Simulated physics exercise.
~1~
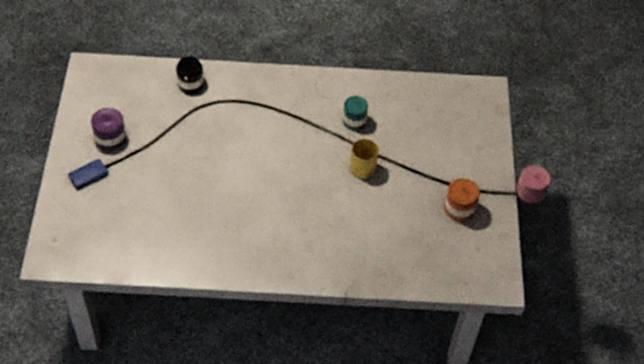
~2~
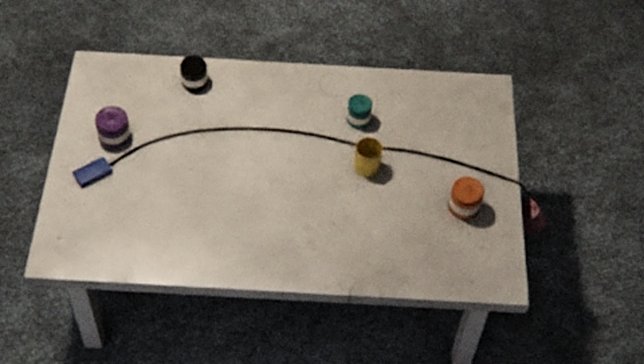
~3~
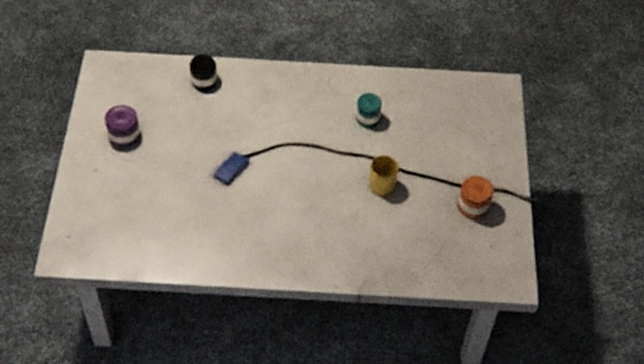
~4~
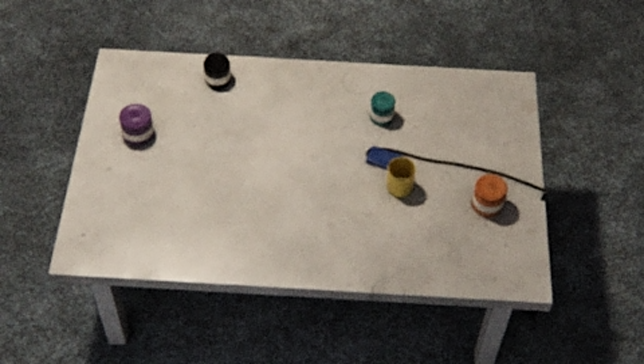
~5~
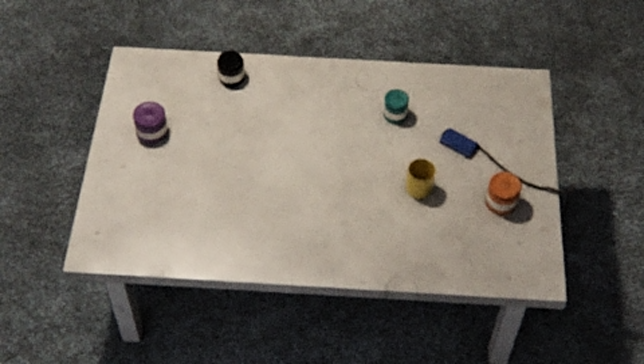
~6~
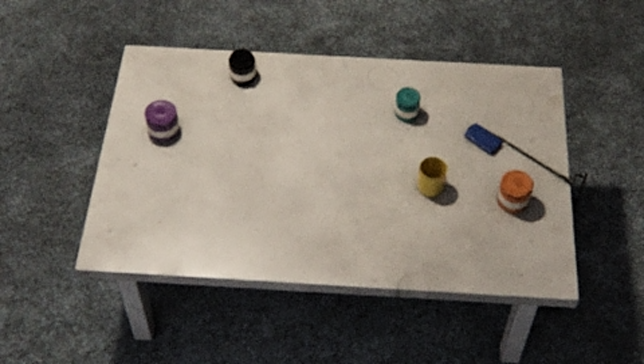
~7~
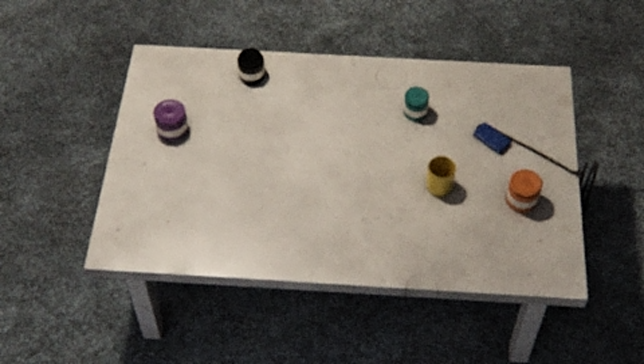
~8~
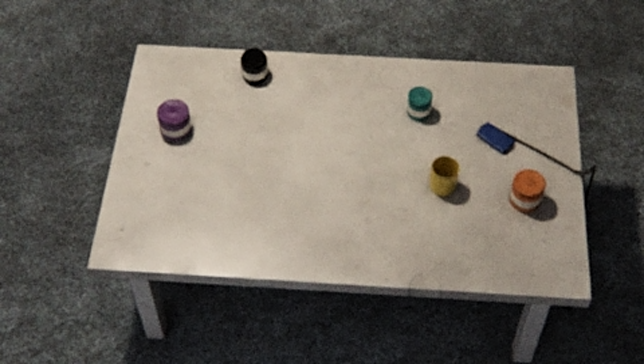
On a pale table, a falling pink object pulls a cable and blue phone rightward past jars, the phone stopping near the edge.
